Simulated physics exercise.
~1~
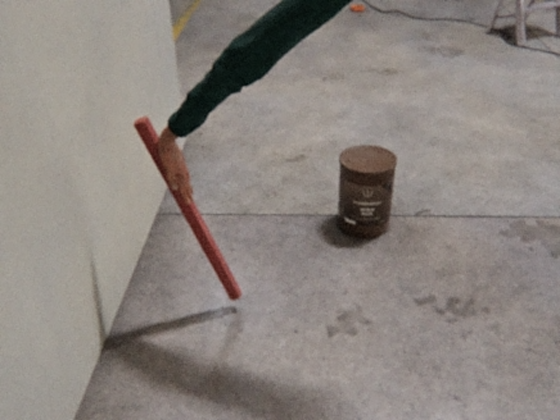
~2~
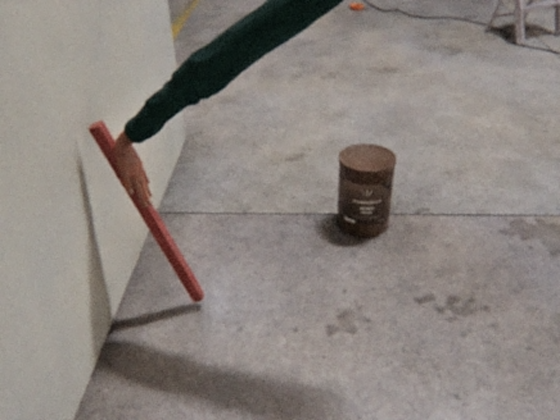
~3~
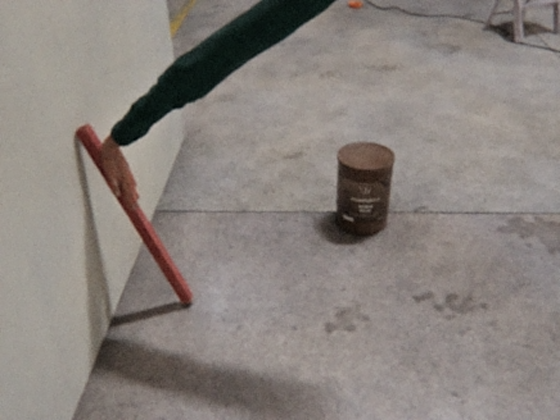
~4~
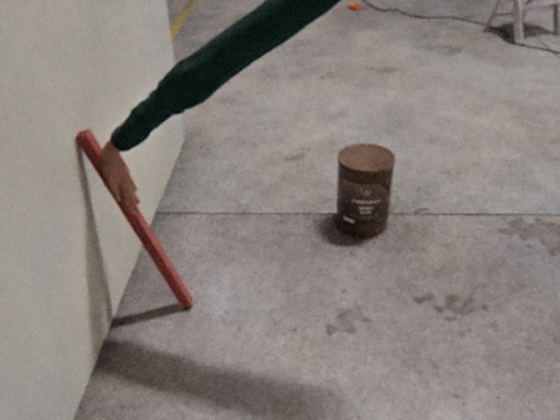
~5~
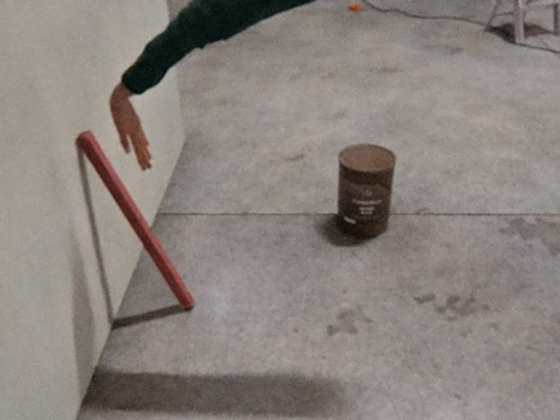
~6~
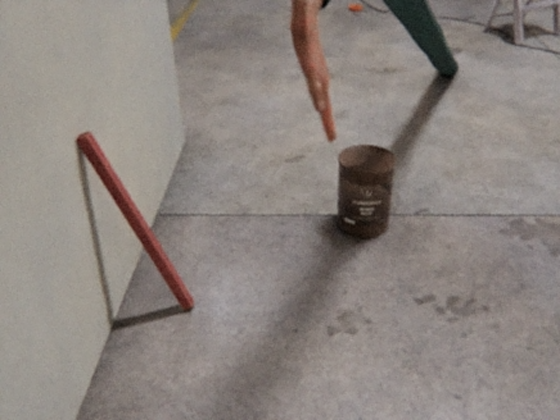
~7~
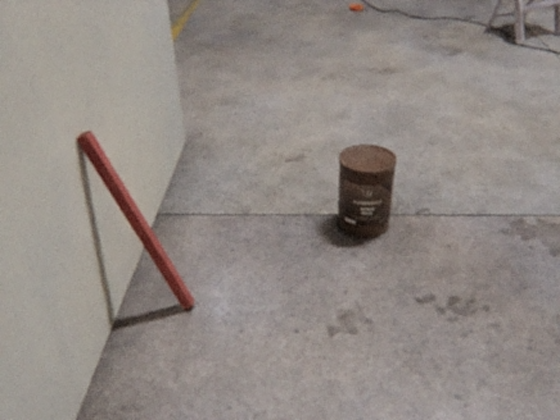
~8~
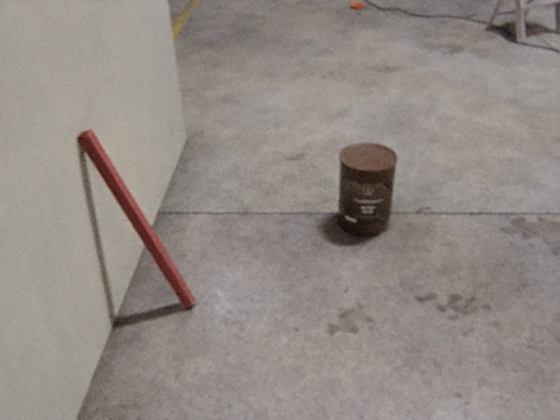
Red pole being leaned against a bare wall by a green-sleeved arm, then staying propped beside a brown pail after the hand withdraws.
